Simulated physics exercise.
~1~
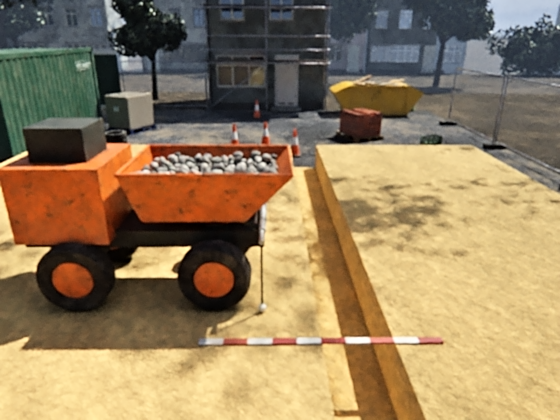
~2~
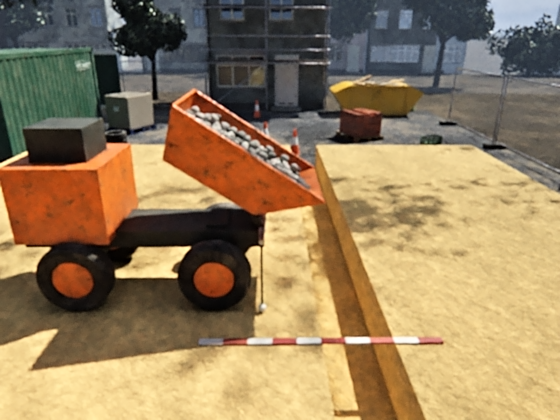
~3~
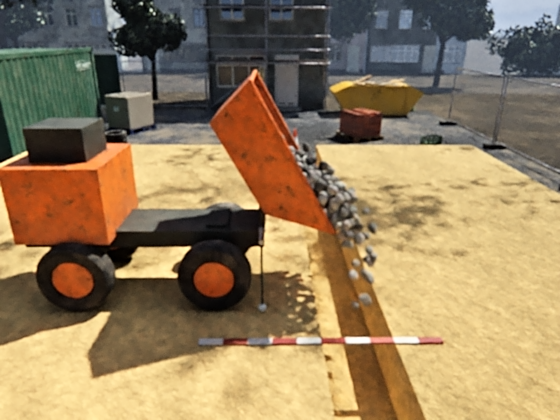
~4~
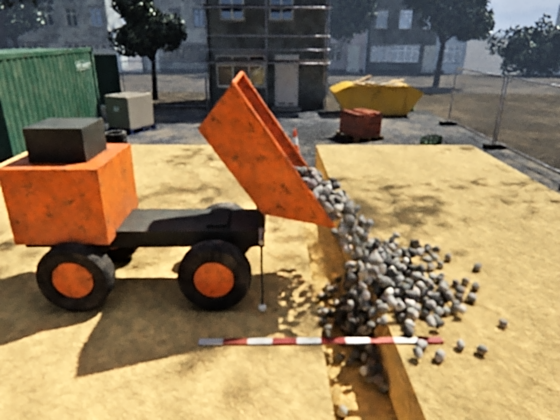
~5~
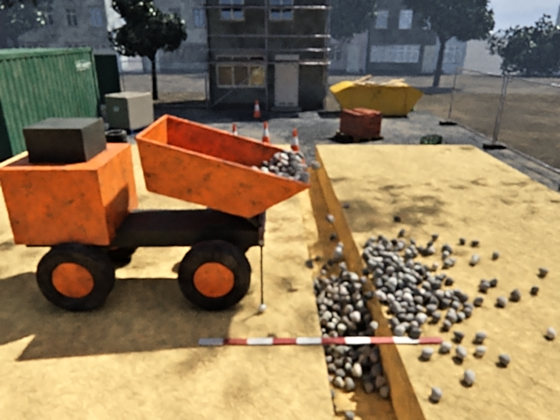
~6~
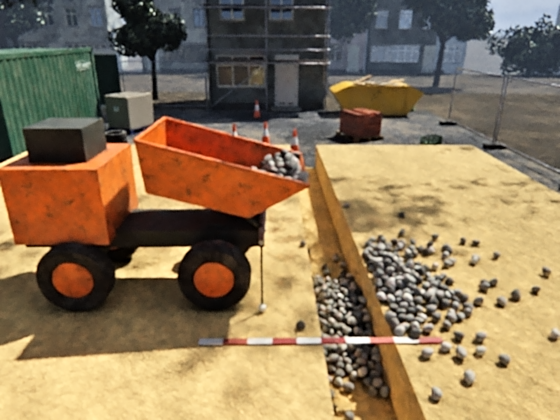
An orange site dumper with black wheels stands on sandy ground at the left, its skip full of rounded grey cobbles, facing a narrow trench with a striped staff lying across it. The skip tips forward toward the right, its back end rising steeply while the stones stay inside at first. Then the cobbles pour over the lip, dropping into the trench and scattering onto the ground beyond. The skip swings back down to a slight forward tilt and stays there. Some stones remain in it, while the others lie heaped in the trench and spread across its far side.
